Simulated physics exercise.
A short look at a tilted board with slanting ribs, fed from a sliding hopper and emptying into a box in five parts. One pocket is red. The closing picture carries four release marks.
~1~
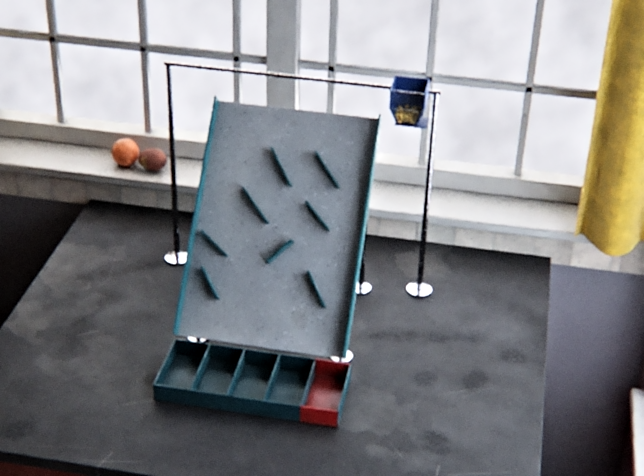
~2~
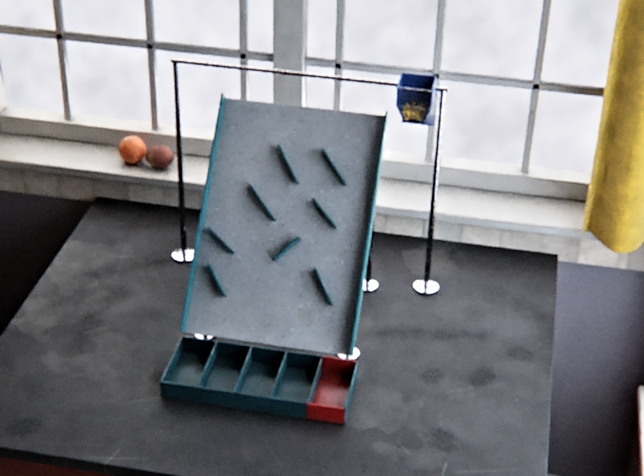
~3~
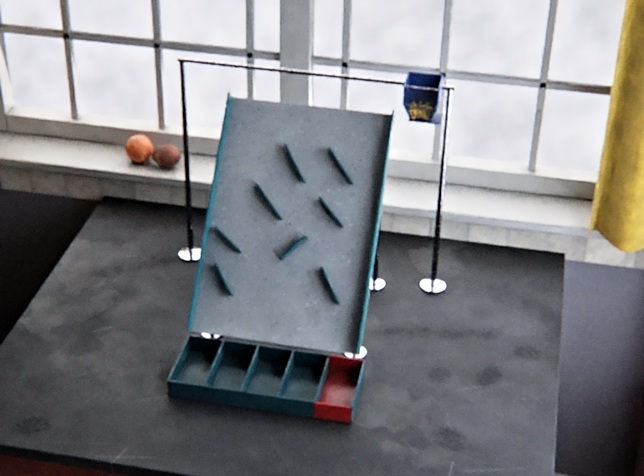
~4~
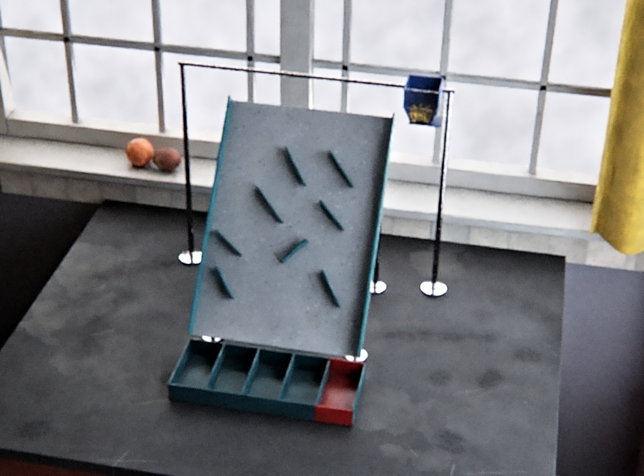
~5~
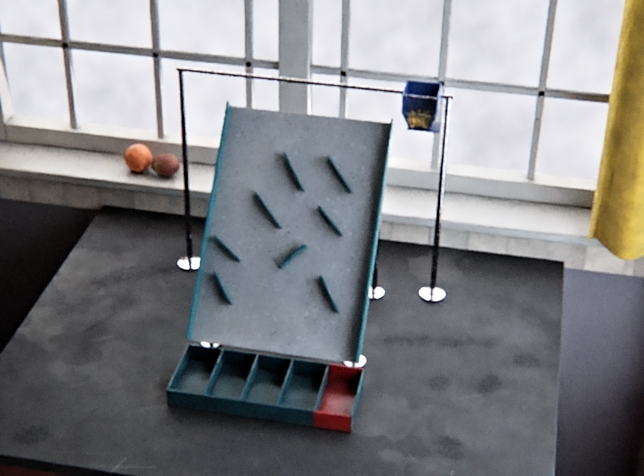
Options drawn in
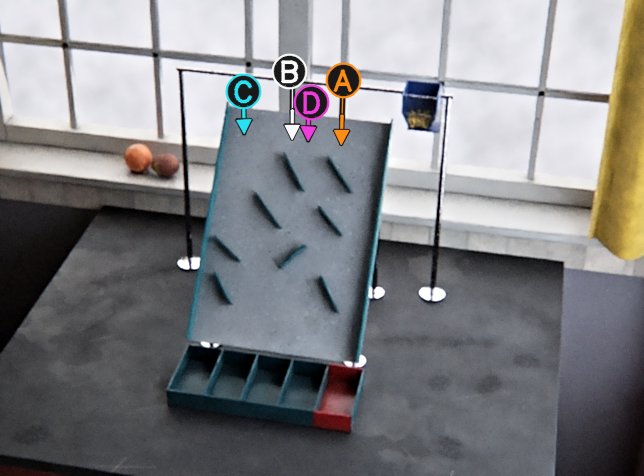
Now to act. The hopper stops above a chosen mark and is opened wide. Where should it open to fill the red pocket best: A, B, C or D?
A.
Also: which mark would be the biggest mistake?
The answer is C.
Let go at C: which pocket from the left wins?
The third from the left.
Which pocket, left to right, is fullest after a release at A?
The fifth.
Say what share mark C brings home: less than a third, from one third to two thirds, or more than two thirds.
Less than a third.
On the marked copy, mark A meets the board at (341, 139); mark B meets the board at (292, 134); mark C meets the board at (244, 128); mark D meets the board at (308, 135).
With A, about half in the red pocket, a small part in other pockets, about a third outside the box.
With B, about a quarter in the red pocket, about half in other pockets, about a quarter outside the box.
With C, a stray few in the red pocket, most in other pockets, about a quarter outside the box.
With D, about a quarter in the red pocket, about a third in other pockets, a stray few held on the board, about a third outside the box.
